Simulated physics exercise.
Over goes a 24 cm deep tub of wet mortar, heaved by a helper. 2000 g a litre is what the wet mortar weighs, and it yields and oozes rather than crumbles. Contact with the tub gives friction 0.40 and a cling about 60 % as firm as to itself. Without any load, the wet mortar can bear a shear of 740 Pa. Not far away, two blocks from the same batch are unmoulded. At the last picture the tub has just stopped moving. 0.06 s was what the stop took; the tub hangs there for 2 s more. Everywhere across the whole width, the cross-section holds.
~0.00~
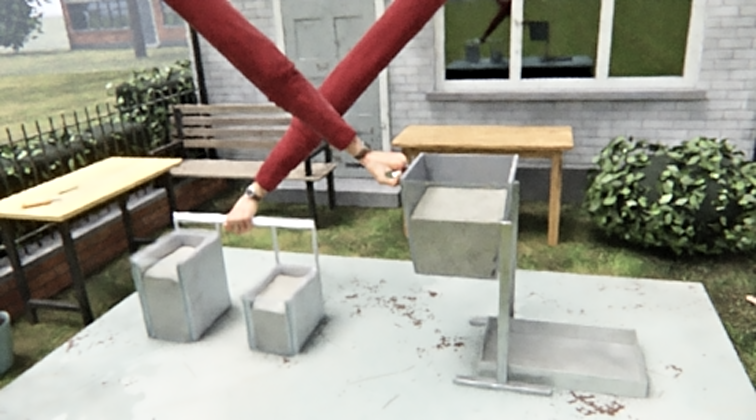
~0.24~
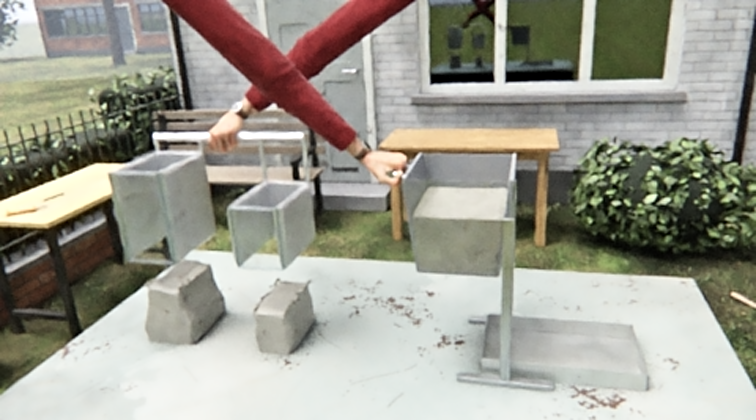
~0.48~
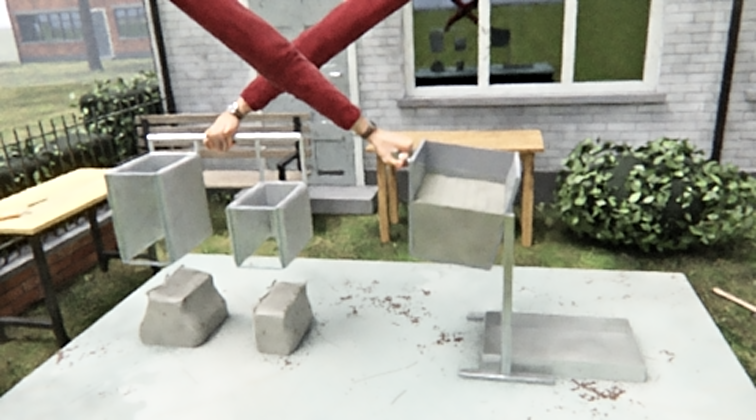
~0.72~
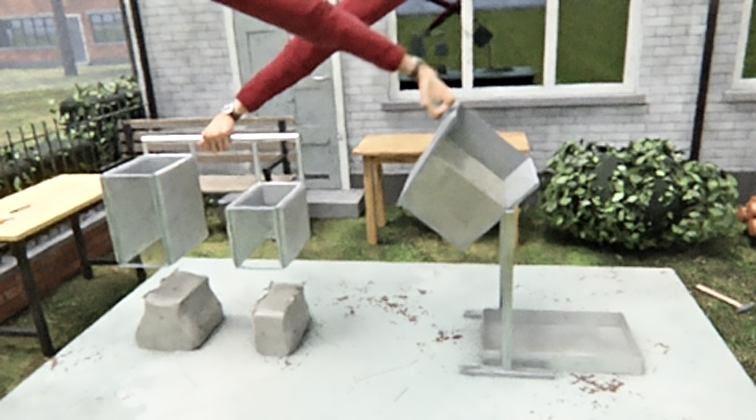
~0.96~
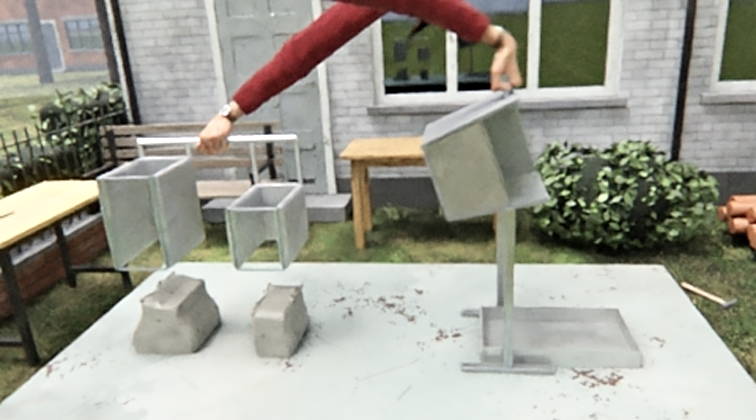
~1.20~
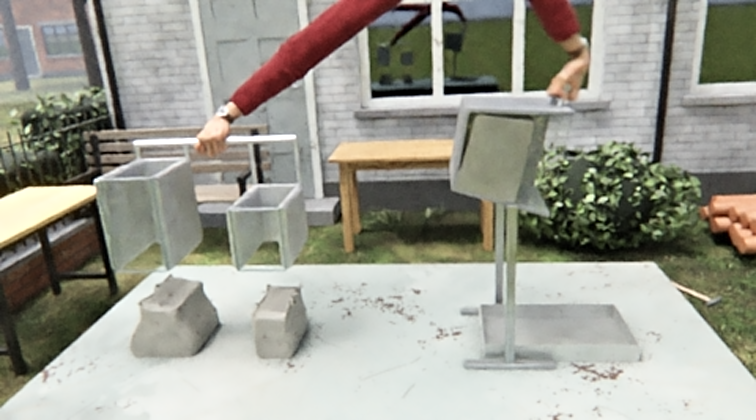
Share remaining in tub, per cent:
Near 43 percent.
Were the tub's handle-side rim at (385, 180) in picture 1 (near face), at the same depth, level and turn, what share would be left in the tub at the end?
Some 40 percent would still be in the tub at the end.
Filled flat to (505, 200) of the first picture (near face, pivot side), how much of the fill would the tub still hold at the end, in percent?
It would come to roughly 35 percent.
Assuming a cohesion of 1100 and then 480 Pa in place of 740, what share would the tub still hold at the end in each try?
In that order: 45 %, 40 %.
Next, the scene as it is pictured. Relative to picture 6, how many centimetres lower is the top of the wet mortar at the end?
13 cm.
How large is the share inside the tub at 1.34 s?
About 100 %.
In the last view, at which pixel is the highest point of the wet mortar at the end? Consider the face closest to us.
Near (484, 169).
After 1.34 s, the tub is at 100 degrees and holds 100 %.
After 1.51 s, the tub is at 100 degrees and holds 66 %.
After 1.68 s, the tub is at 100 degrees and holds 43 %.
After 1.85 s, the tub is at 100 degrees and holds 43 %.
After 3.20 s, the tub is at 100 degrees and holds 43 %.
